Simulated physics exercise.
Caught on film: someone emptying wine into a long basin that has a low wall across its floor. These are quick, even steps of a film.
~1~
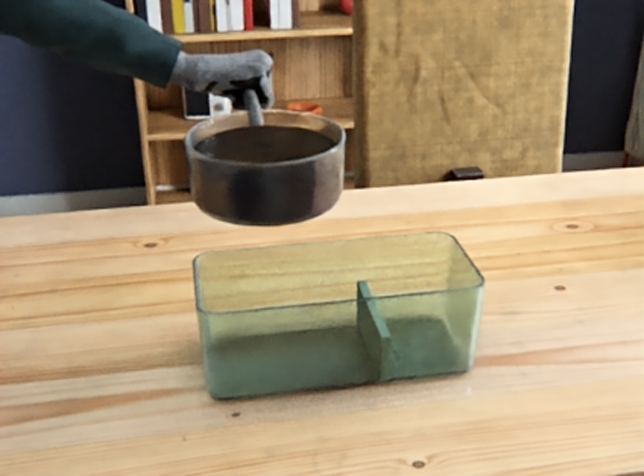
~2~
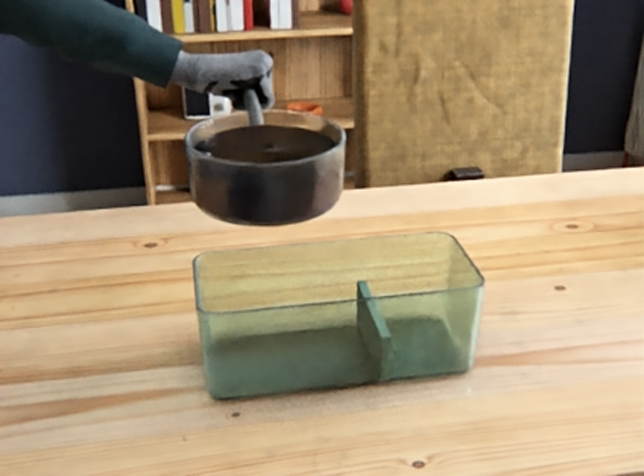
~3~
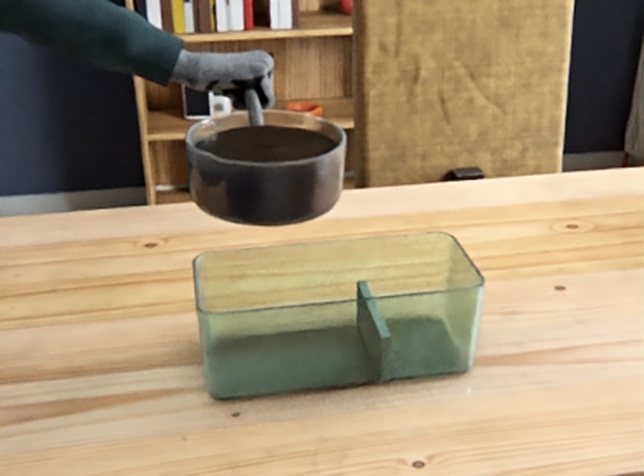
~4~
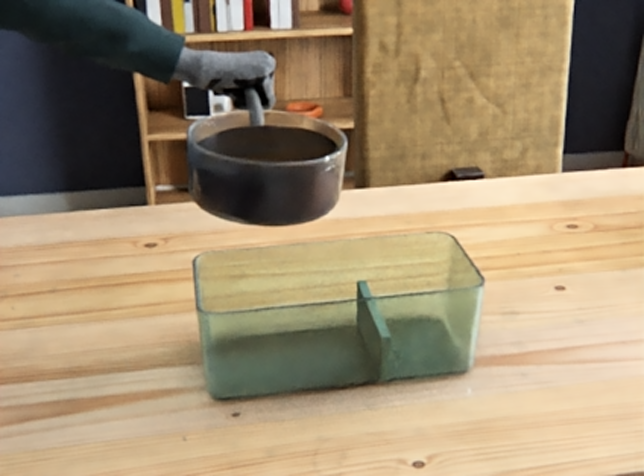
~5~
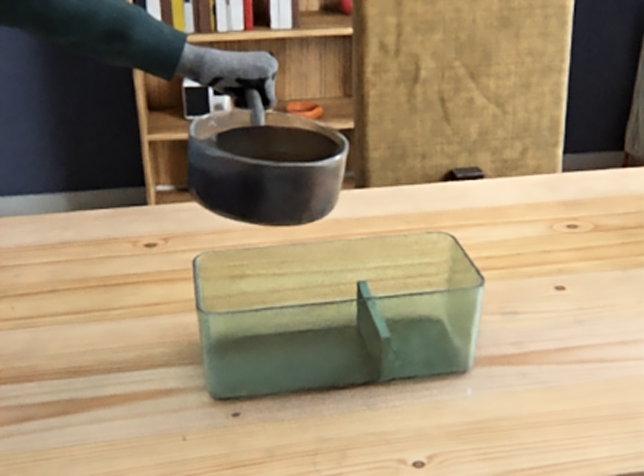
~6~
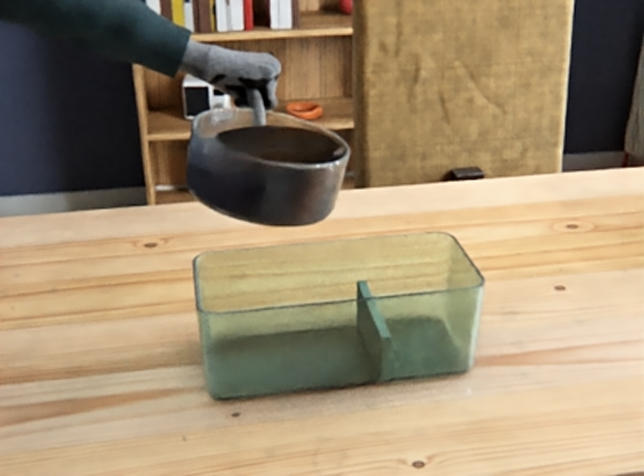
A gloved hand holding a round bowl of dark liquid slowly tilts it slightly rightward above a divided greenish basin on a wooden table.
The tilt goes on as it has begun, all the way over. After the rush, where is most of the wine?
It is the right-hand one.
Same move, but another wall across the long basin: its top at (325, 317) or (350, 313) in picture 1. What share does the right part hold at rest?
In turn 95 and 85 in a hundred.
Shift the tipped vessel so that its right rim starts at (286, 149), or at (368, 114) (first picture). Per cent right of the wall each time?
The first gives 5 %, the second 80 %.
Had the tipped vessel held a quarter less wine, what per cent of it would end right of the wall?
Roughly 60 in a hundred.
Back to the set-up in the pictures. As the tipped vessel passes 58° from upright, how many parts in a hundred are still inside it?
Close to 50 per cent.
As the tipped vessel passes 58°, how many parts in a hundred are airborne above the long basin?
About 30 per cent.
A moment on, the tilt is 58° and 52 per cent is still to pour, 2 is left of the wall and 17 right of it.
Next, the tilt is 88° and 12 per cent is still to pour, 12 is left of the wall and 70 right of it.
Then the tilt is 96° and 1 per cent is still to pour, 28 is left of the wall and 69 right of it.
Later the tilt is 96° and 0 per cent is still to pour, 30 is left of the wall and 69 right of it.
In the end 30 per cent lies left of the wall, 69 right of it and 0 outside.
